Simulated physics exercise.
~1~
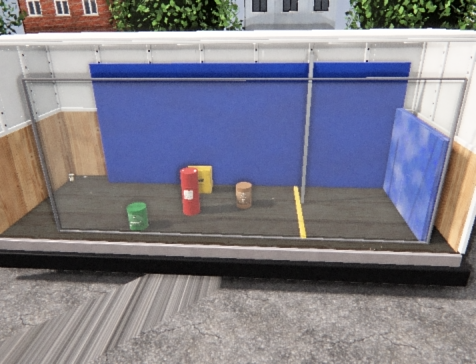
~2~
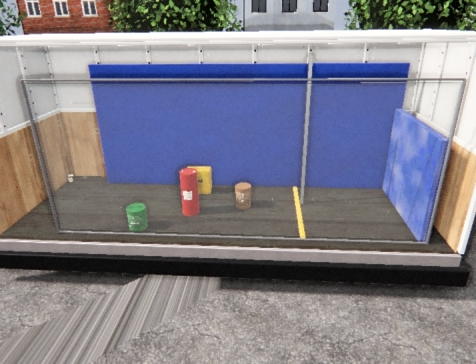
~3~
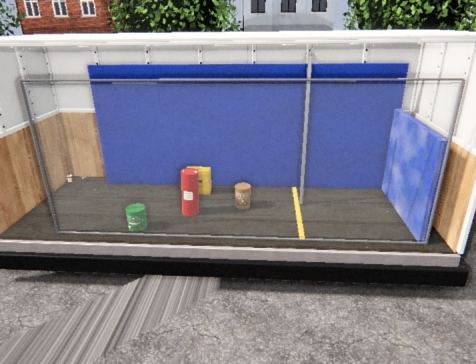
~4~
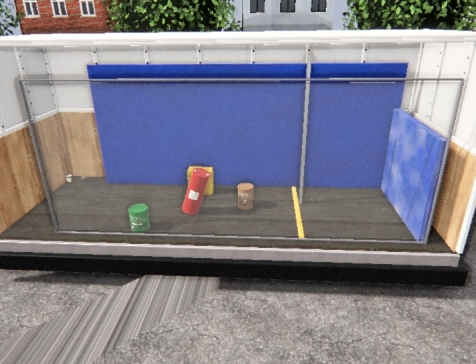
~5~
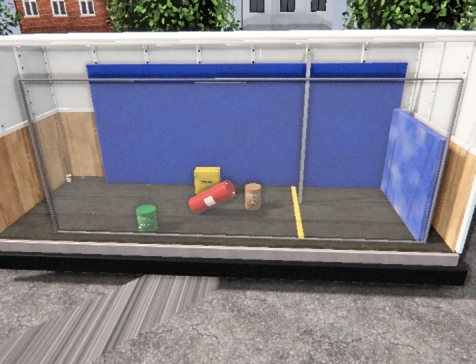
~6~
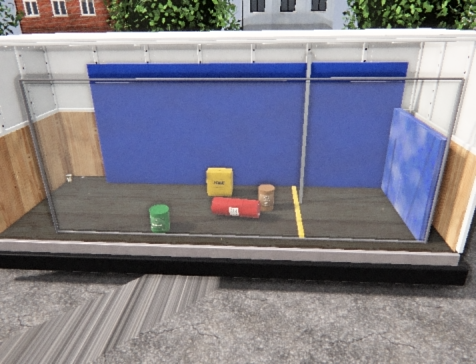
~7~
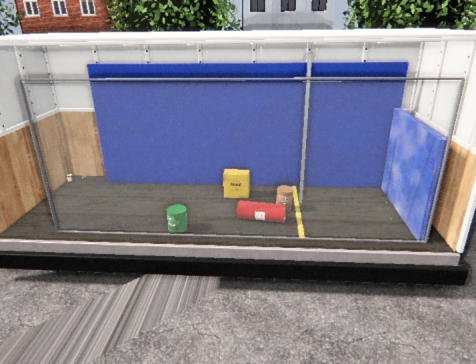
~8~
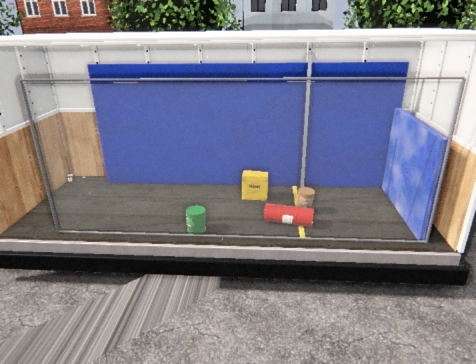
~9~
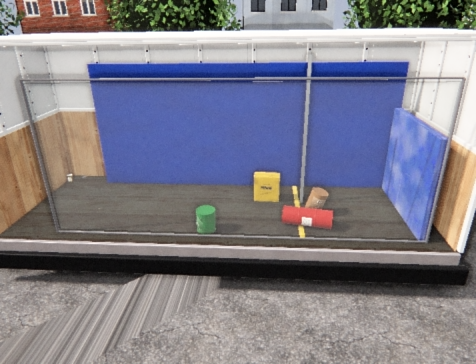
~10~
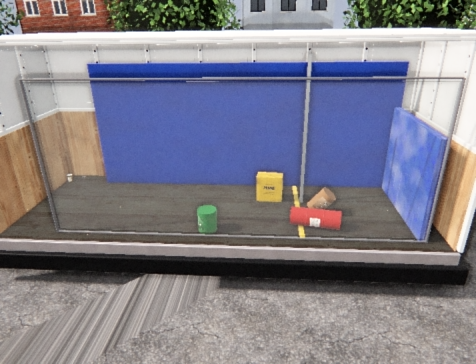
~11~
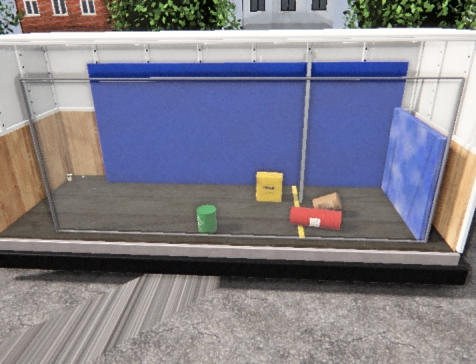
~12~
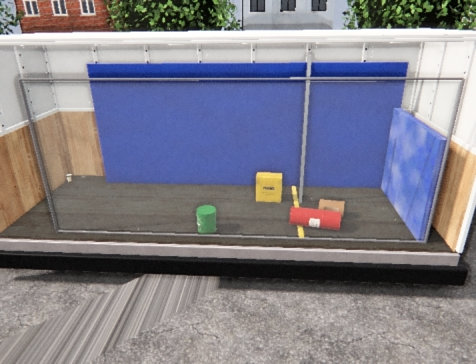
A tall red drum stands upright on the floor of an open-sided bay, with a yellow carton behind it, a brown bucket to its right and a green bucket to its left. The drum leans to the right and topples onto its side as the other things start sliding right. All four keep moving toward the yellow line, and the drum and the brown bucket cross it. The brown bucket then tips over beyond the line. At the end, both lie on their sides, while the carton and green bucket stand upright short of the line.
